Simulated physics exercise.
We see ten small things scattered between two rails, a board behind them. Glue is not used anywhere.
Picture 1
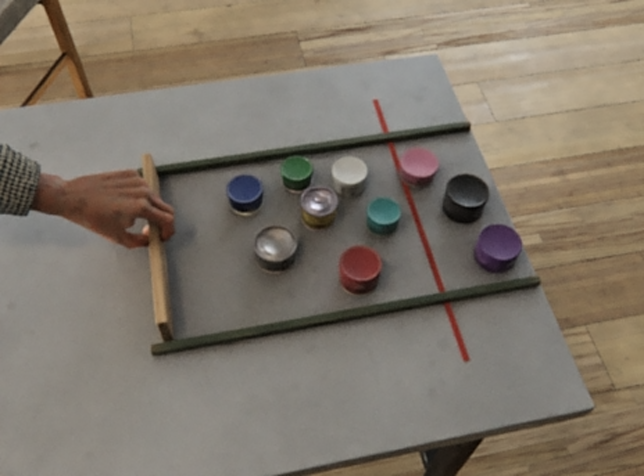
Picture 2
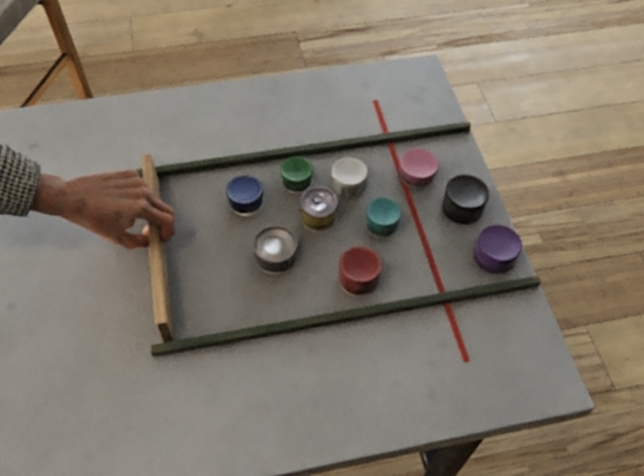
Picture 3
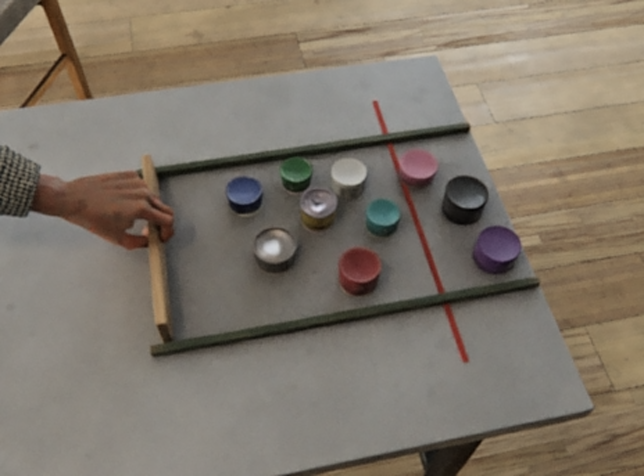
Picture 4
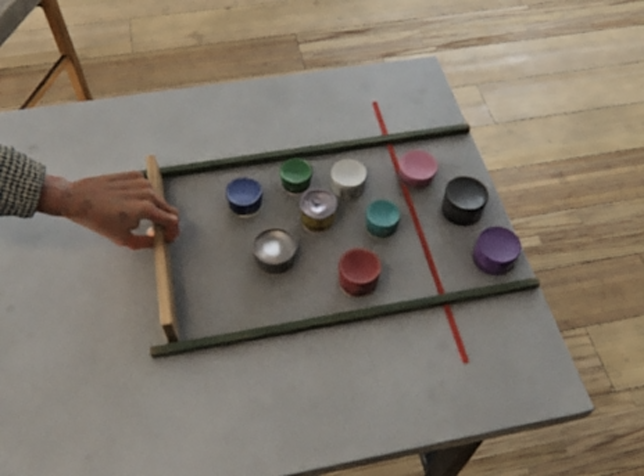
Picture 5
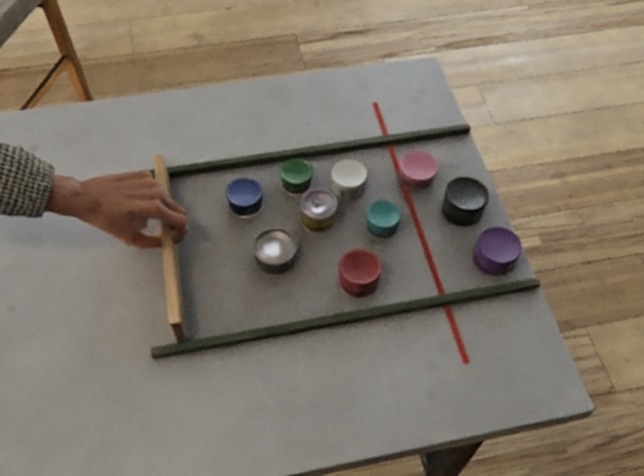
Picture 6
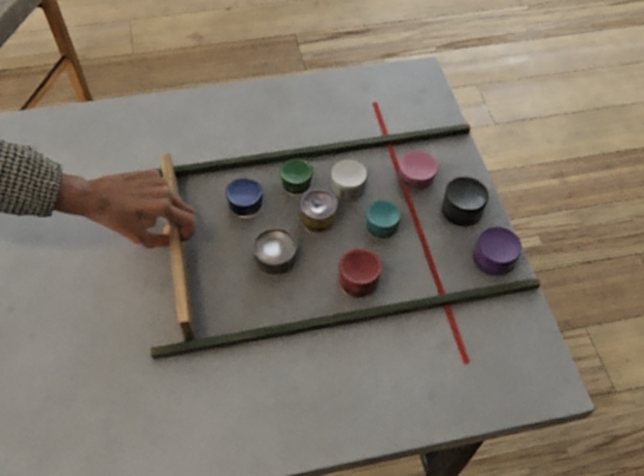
A wooden board, gripped by a hand, stayed nearly still at first, then slid slightly right between two dark rails, while the ten colourful little pots scattered near a red line stayed where they were.
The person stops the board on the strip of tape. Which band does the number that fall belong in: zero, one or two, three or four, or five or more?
Honestly, the push sends none of them over the end.
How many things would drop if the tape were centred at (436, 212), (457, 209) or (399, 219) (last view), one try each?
Those tries give 2, 4 and 0.
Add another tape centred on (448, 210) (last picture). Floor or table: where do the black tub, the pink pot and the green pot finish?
The black tub drops off, the pink pot drops off, the green pot is kept.
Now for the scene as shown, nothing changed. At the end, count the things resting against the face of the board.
Number in contact with it: 5.
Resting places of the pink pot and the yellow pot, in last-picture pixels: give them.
The first ends close to (482, 159), the second close to (430, 199).
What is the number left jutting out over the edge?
That adds up to 2.
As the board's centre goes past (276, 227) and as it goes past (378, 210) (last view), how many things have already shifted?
Note: First position 3; second position 8.
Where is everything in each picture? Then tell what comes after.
The first frame shows purple tub (497, 249); black tub (465, 199); pink pot (418, 168); board (157, 243); tape (415, 213).
The second frame shows black tub (465, 200); white tub (349, 178).
The third frame shows pink pot (418, 169); green pot (296, 176).
The fourth frame shows purple tub (496, 251); board (161, 245).
The fifth frame shows black tub (465, 202); yellow pot (319, 212).
The sixth frame shows purple tub (497, 252); black tub (465, 202); pink pot (418, 171); board (177, 243); tape (415, 216).
Early on, none off yet; purple tub at rest near (497, 252); black tub at rest near (465, 202); pink pot at rest near (418, 171).
A while later, none off yet; purple tub at rest near (497, 252); black tub at rest near (465, 202); pink pot travelled about its own width near (447, 166).
Finally, the number that fall off is zero.
